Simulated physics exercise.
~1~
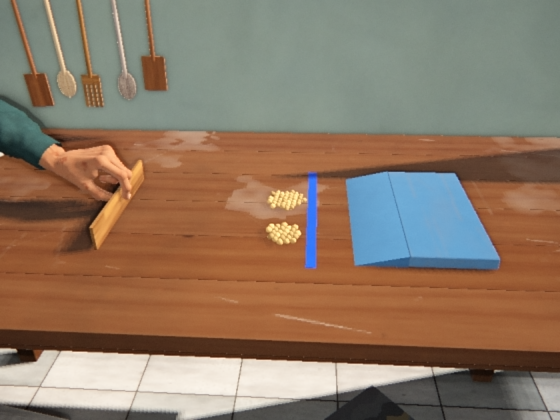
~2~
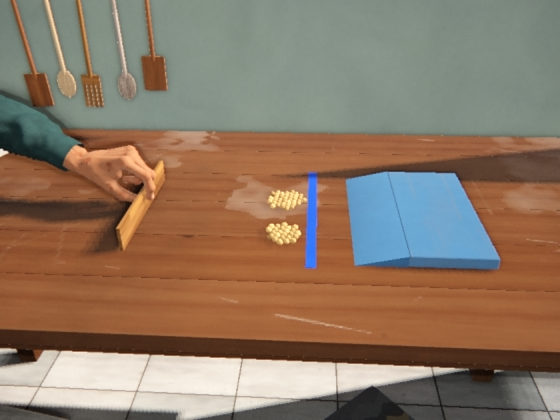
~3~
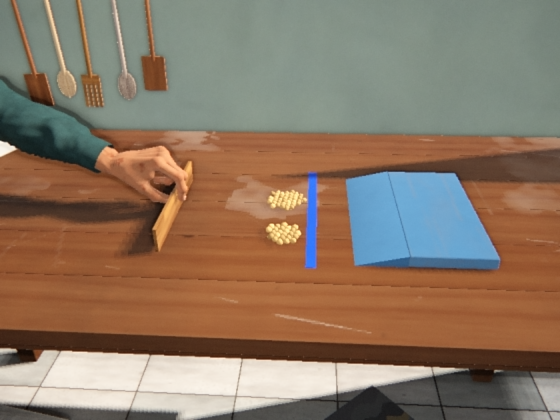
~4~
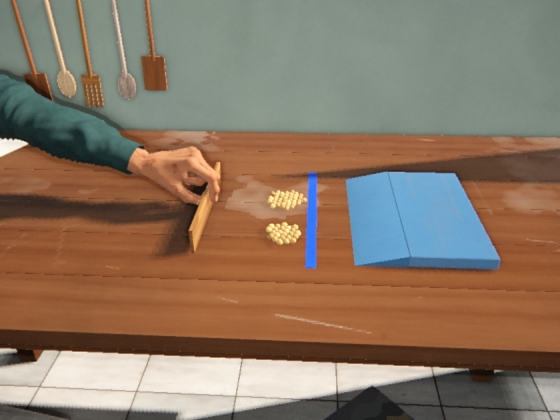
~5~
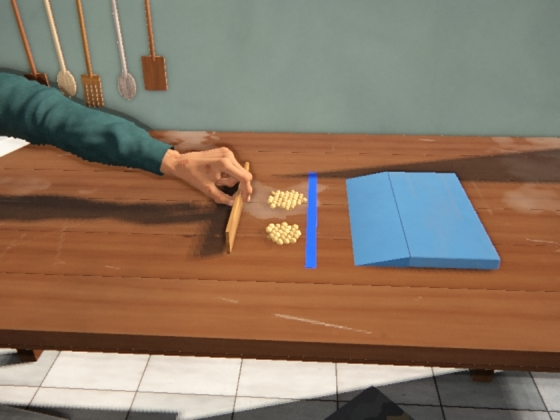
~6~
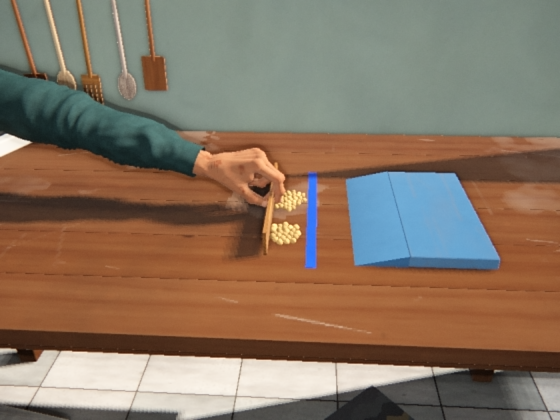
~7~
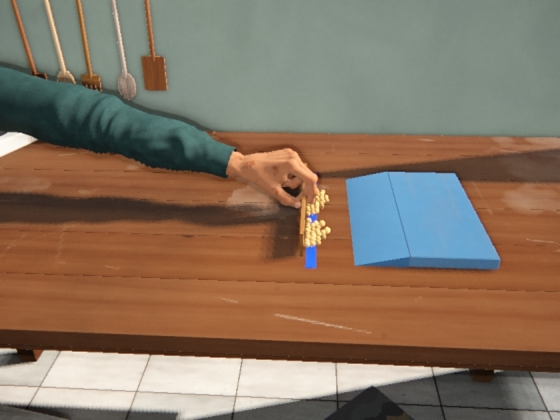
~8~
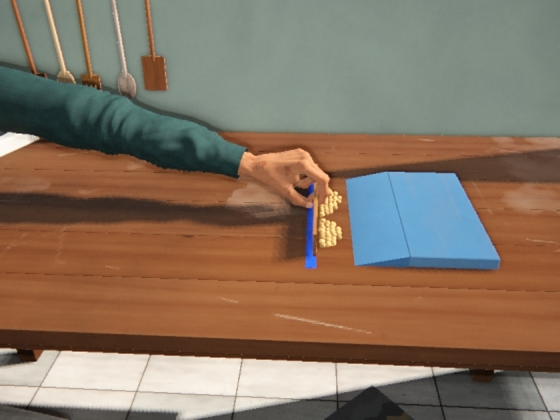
At the start, a hand in a green sleeve holds an upright strip of wood at the left of a wooden table, with two small piles of pale pieces lying before a line of blue tape and a blue ramp. The hand slides the strip steadily to the right across the bare wood. It reaches the piles and shoves both of them along together. They cross the tape as the strip arrives there. At the end, the strip is at the blue tape, and both piles sit just short of the ramp, with nothing going up it.
